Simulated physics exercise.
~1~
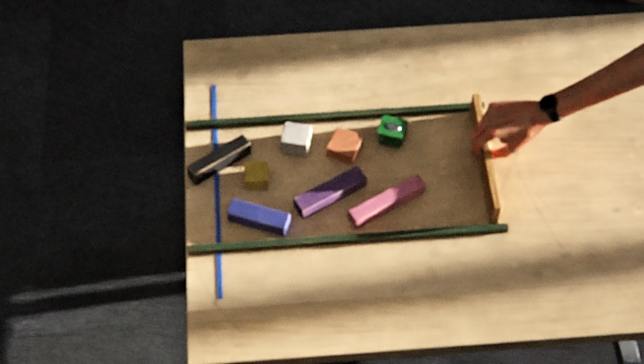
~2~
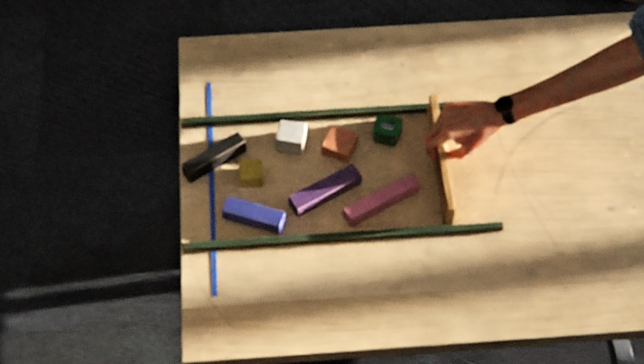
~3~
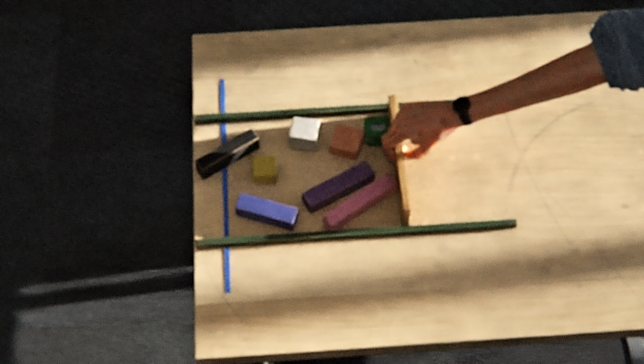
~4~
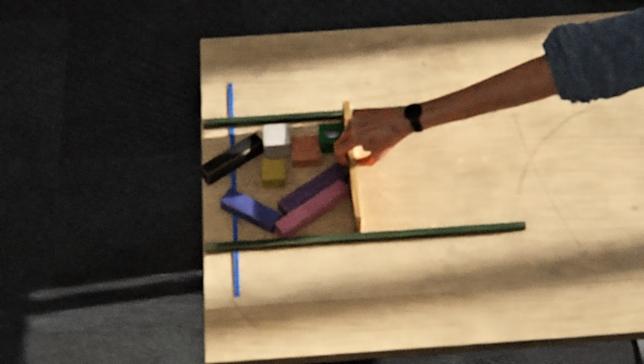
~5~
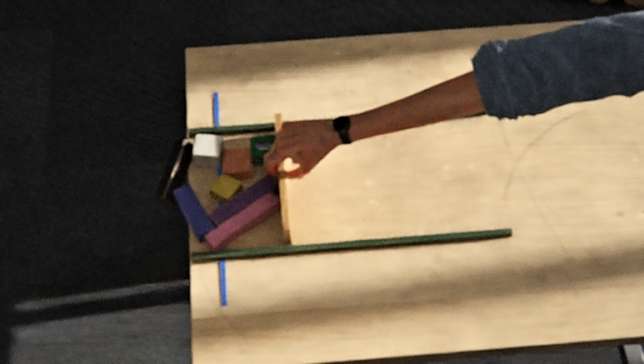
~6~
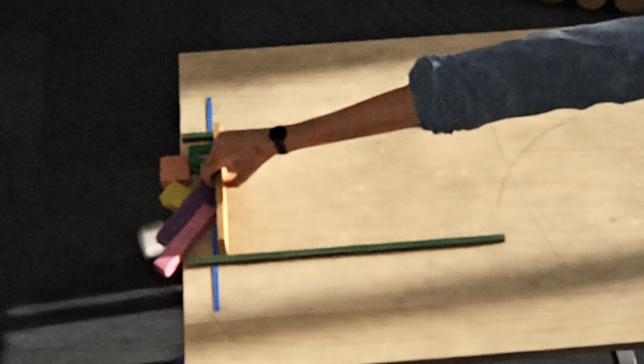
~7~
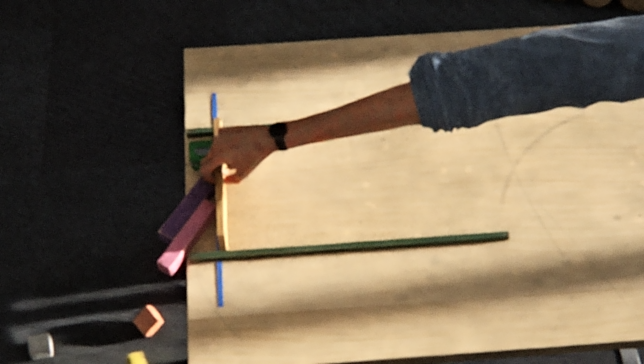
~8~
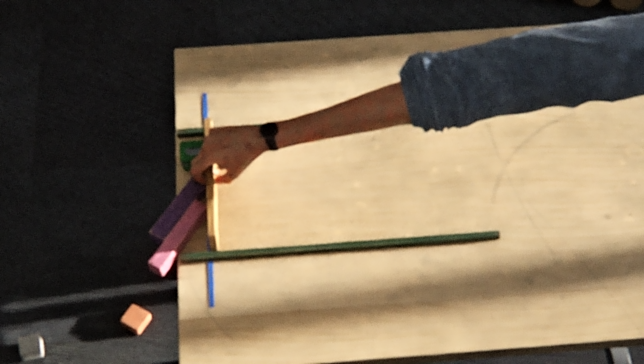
The footage shows a hand sliding an upright wooden board left along a channel, bunching bars and blocks together until several, including the black, blue, white, orange and yellow pieces, drop off the table's end. The board stops at the blue tape, with the purple and pink bars jutting over the edge.
